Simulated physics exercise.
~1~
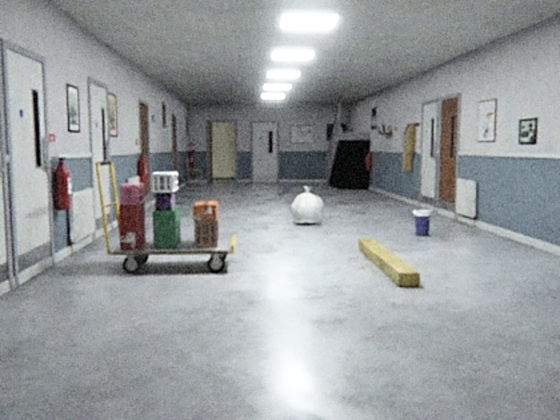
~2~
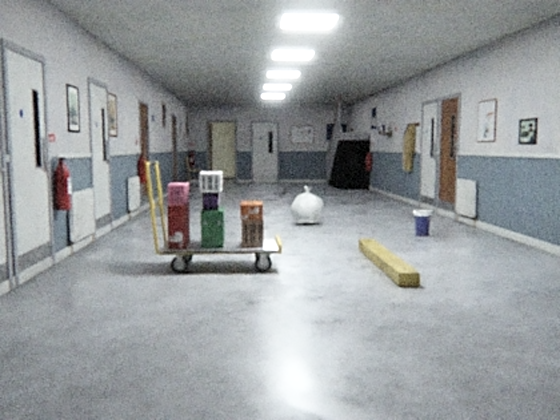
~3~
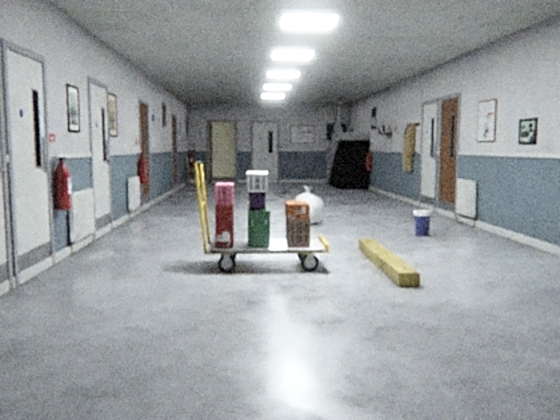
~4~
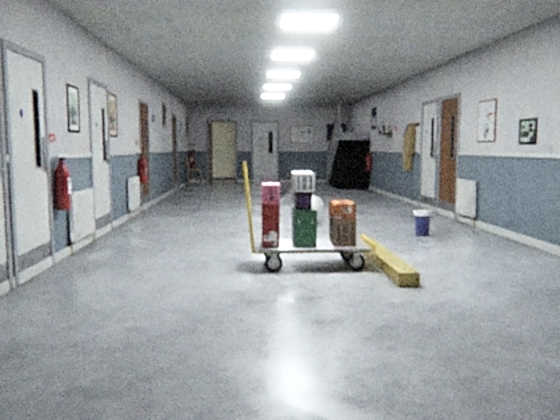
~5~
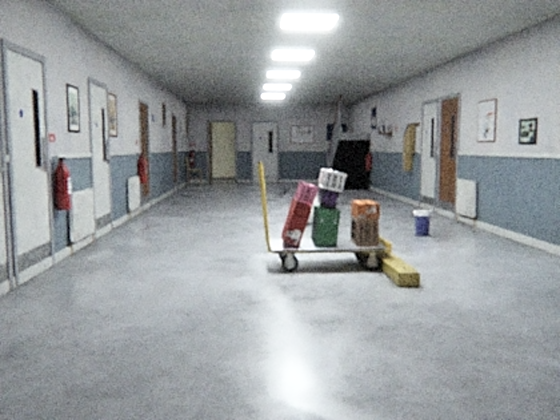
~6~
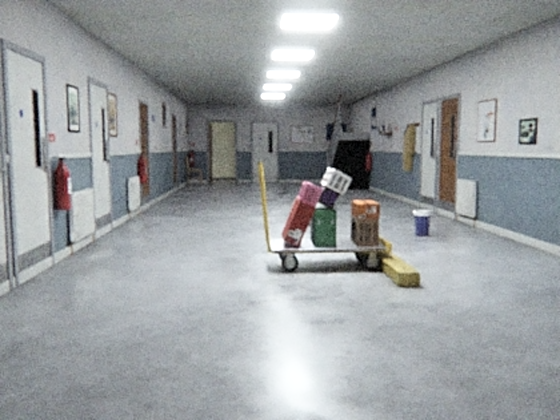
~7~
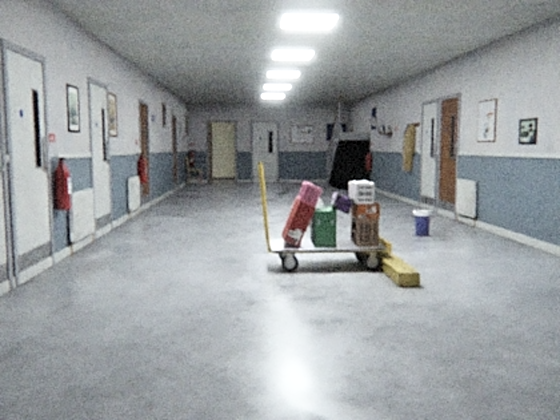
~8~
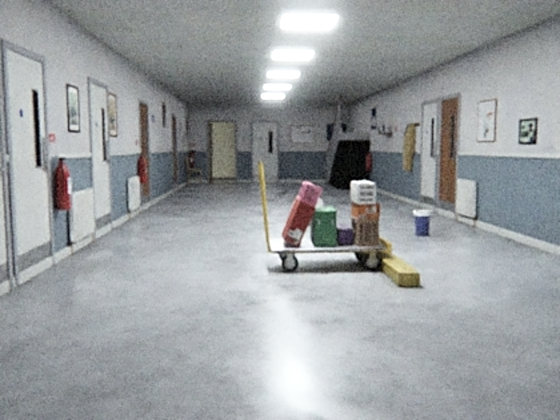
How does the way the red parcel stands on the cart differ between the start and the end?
At the start the red parcel stands upright on the deck, and at the end it is leaning over to the right.
